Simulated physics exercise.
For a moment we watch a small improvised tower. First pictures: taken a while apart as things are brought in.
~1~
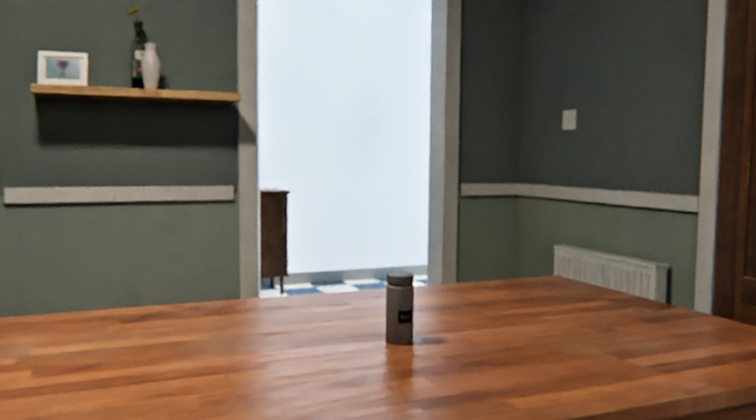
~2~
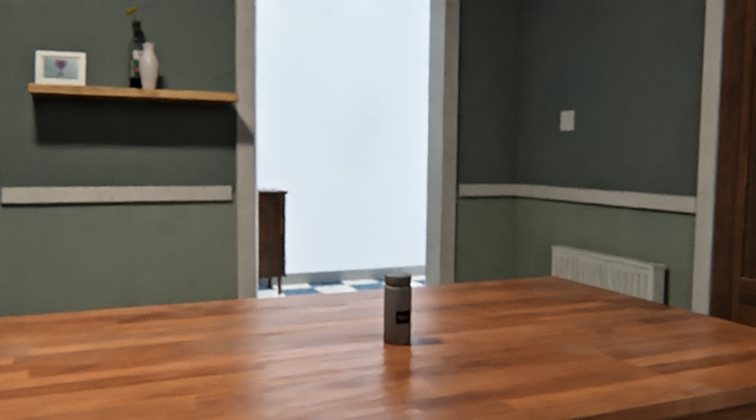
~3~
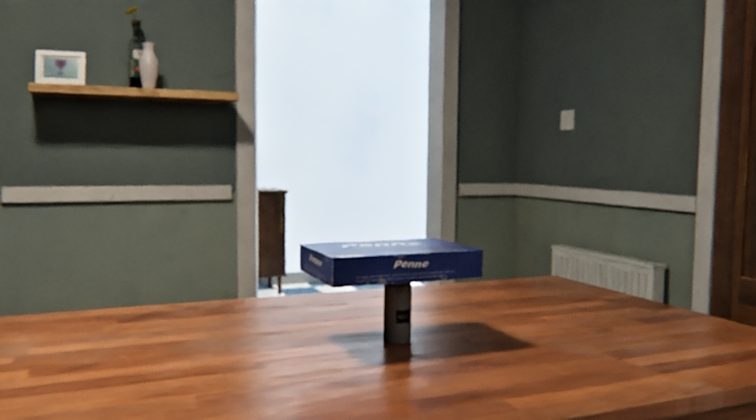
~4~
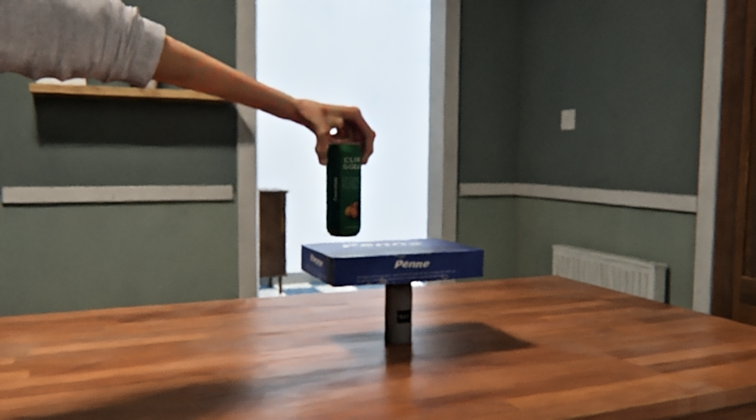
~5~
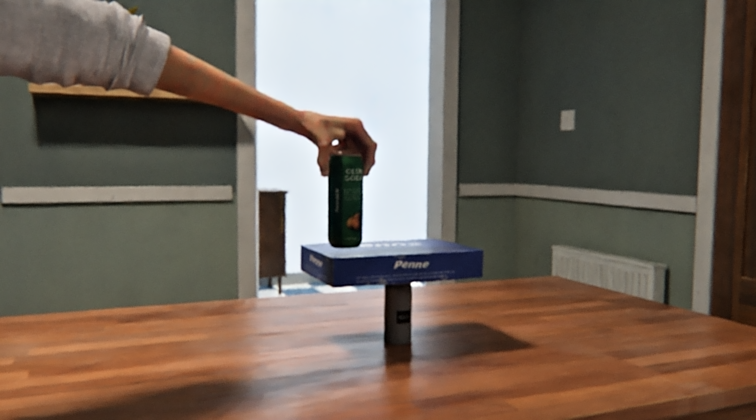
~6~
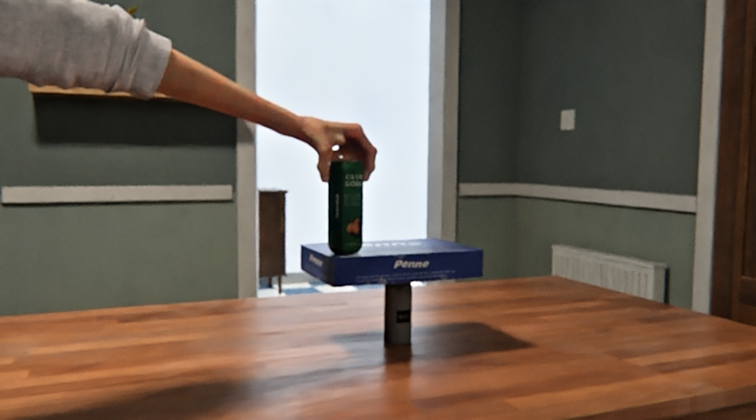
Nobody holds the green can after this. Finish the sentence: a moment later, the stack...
It topples.
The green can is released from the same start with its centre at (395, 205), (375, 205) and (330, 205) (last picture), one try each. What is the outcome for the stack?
Outcomes in order: Stands, then falls, then falls.
Then, 0.40 s past the last view, green can now fallen; blue packet rocked 43° from its first pose.
Then, 0.60 s past the last view, blue packet rocked 60° from its first pose.
Then, 0.80 s past the last view, blue packet now fallen; grey shaker rocked 66° from its first pose.
Then, 1.00 s past the last view, grey shaker now fallen.
Finally, fallen, green can, blue packet and grey shaker. The stack loses its balance.
